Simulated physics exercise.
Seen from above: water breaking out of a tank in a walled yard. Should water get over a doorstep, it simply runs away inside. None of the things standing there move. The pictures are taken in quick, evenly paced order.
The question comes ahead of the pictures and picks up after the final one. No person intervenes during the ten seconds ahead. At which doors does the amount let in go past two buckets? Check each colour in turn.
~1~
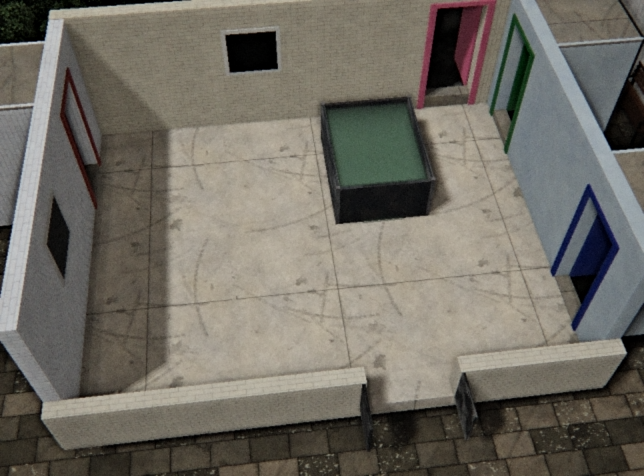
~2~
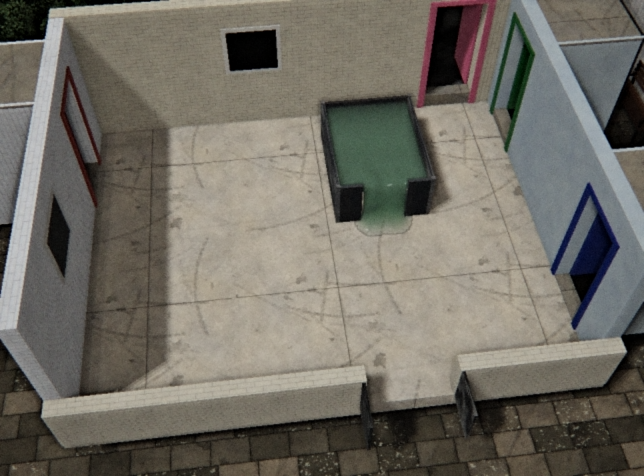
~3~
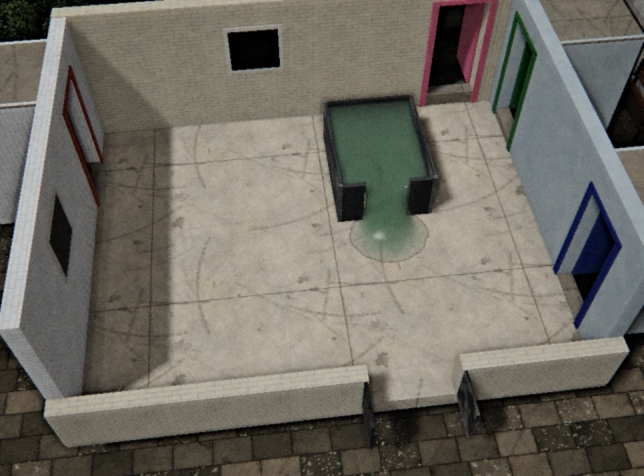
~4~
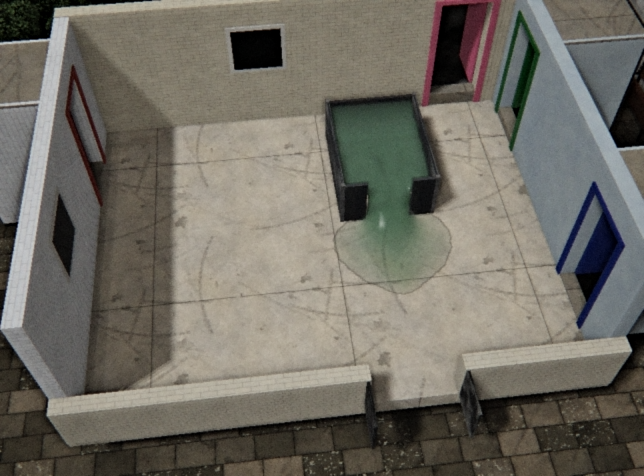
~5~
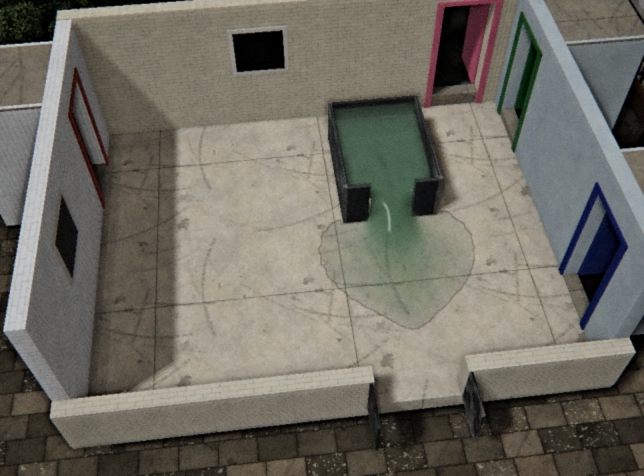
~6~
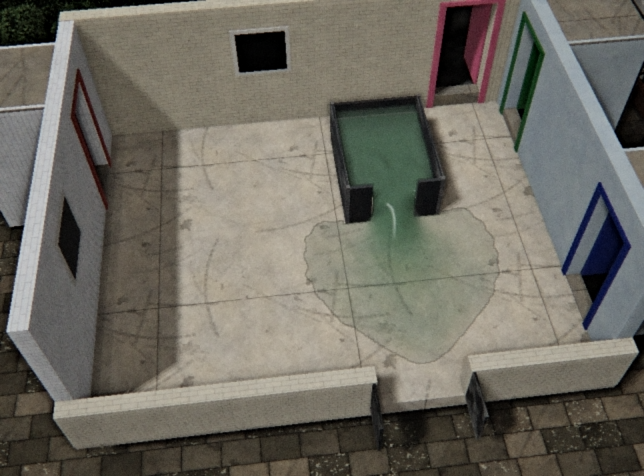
Door by door: The green door stays at two or fewer; the pink door stays at two or fewer; the blue door goes past two; the red door stays at two or fewer.
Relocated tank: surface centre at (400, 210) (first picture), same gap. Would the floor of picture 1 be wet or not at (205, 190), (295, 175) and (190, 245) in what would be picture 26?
Spared, spared, spared.
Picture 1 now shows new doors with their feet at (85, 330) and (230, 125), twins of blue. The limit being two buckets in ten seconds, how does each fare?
Taking them in order, one overshoots and the other undershoots.
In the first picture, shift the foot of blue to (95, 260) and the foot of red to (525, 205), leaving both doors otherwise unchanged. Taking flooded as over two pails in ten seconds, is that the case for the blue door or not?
As I see it, the blue door comes in lower.
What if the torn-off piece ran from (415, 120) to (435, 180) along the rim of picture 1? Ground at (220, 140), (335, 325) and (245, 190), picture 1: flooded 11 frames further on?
Untouched, untouched, untouched.
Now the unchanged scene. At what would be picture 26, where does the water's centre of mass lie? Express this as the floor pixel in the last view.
The spot I would choose is (385, 246).
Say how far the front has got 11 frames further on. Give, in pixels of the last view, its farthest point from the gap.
My estimate: Roughly (154, 415).
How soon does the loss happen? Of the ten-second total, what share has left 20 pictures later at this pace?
Somewhere around 45 per cent, I'd say.
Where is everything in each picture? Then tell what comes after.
The open tank at (375, 144) is whole and still, in the first picture.
Water pours out at (383, 204) and has run to (407, 224), in the second picture.
Water pours out at (385, 204) and has run to (406, 255), in the third picture.
Water pours out at (388, 204) and has run to (409, 288), in the fourth picture.
The front is at (408, 323), out from the gap at (390, 206), in the fifth picture.
The front is at (422, 358), out from the gap at (393, 206), in the sixth picture.
A moment on, water covers 30 % of the floor; the green door not reached, the pink door not reached, the blue door not reached, the red door not reached.
Next, water covers 35 % of the floor; the green door not reached, the pink door not reached, the blue door under two buckets in, the red door not reached.
Then, water covers 40 % of the floor; the green door not reached, the pink door not reached, the blue door over two buckets in, the red door not reached.
Later, water covers 65 % of the floor; the green door wet at the sill, nothing in, the pink door wet at the sill, nothing in, the blue door far over two buckets in, the red door wet at the sill, nothing in.
In the end, water covers 90 % of the floor; the green door wet at the sill, nothing in, the pink door wet at the sill, nothing in, the blue door far over two buckets in, the red door wet at the sill, nothing in.
